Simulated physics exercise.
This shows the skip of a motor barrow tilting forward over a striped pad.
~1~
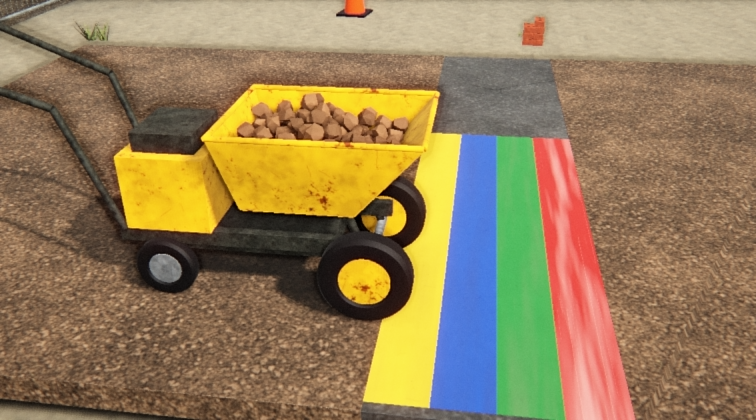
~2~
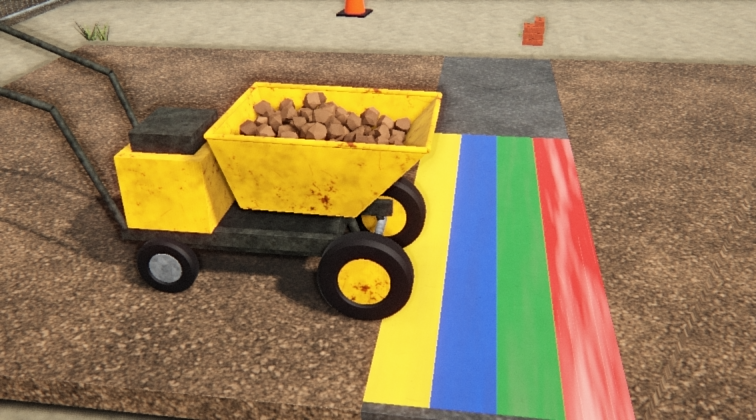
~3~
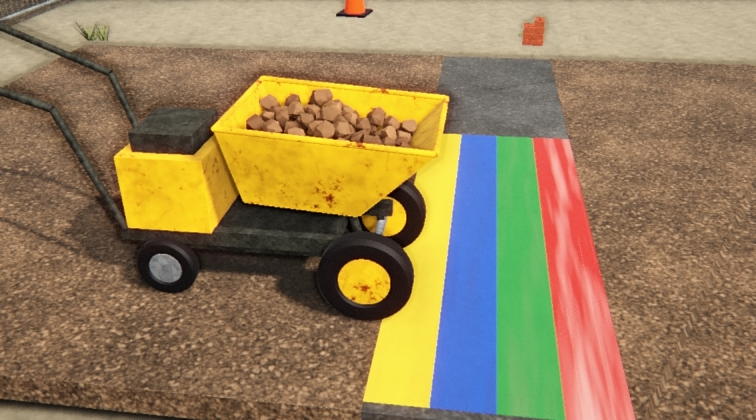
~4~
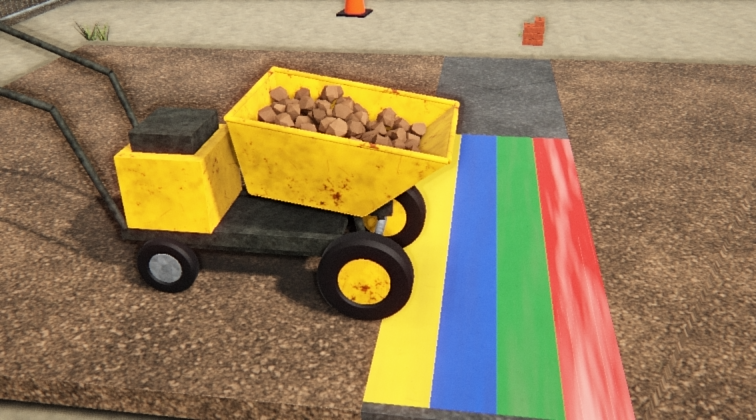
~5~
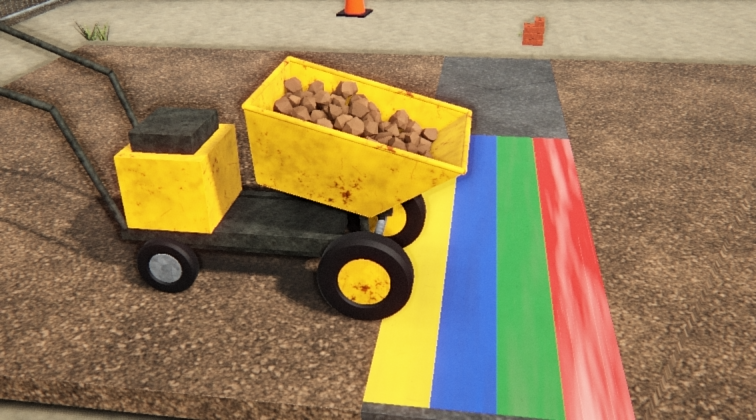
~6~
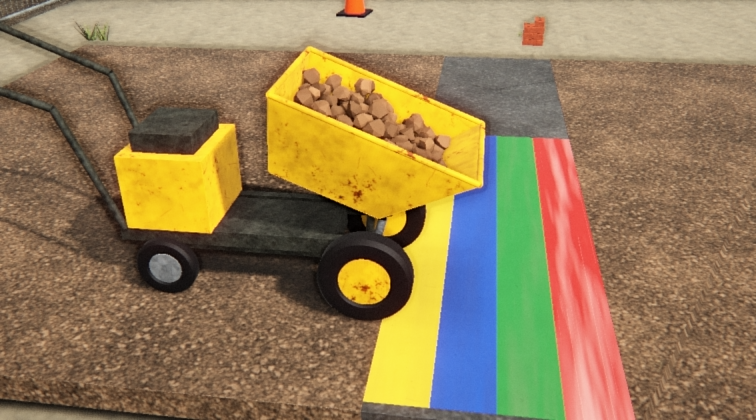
Yellow skip of a motor barrow loaded with brown clods tilting forward to the right beside yellow, blue, green and red strips.
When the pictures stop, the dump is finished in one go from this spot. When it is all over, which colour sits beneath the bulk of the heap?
The bulk sits over the red colour.
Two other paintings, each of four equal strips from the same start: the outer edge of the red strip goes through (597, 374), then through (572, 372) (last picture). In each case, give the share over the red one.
The first gives 30 %, the second 20 %.
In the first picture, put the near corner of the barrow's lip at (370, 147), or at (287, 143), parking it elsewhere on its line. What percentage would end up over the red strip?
20 % and 0 %.
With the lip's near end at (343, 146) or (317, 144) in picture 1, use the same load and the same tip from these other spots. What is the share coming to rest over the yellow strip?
First try: Some 0 %; second try: 10 %.
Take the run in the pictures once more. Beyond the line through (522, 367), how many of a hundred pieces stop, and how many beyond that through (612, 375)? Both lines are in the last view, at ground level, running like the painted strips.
In order: 70 per cent, then 30 per cent.
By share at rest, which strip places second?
In second place: The green strip.
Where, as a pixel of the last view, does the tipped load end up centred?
Last view, resting centre - approx. (582, 287).
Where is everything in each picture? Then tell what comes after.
The first picture shows lip of the skip (424, 150), level; top of the load (310, 130), clay clods; yellow strip (405, 352); blue strip (466, 357); green strip (528, 362); red strip (592, 368).
The second picture shows lip of the skip (427, 151), tipped barely; top of the load (313, 129).
The third picture shows lip of the skip (435, 155), tipped barely; top of the load (304, 121).
The fourth picture shows lip of the skip (448, 162), tipped a little; top of the load (315, 116).
The fifth picture shows lip of the skip (463, 172), tipped clearly; top of the load (330, 112).
The sixth picture shows lip of the skip (479, 185), tipped clearly; top of the load (329, 101); yellow strip (405, 352); blue strip (466, 357); green strip (528, 362); red strip (592, 368).
Just after the last frame, skip tipped steeply; every one in the skip.
A moment on, skip tipped right over; roughly two thirds in the skip; about a tenth over the green strip; roughly a quarter over the red strip; just a few falling; just a few off the paint.
Further on, skip tipped right over; roughly a quarter in the skip; about a tenth over the green strip; roughly a third over the red strip; roughly a quarter off the paint.
When it is over, skip tipped right over; roughly a quarter in the skip; not one over the yellow strip; not one over the blue strip; roughly a quarter over the green strip; roughly a third over the red strip; roughly a quarter off the paint.
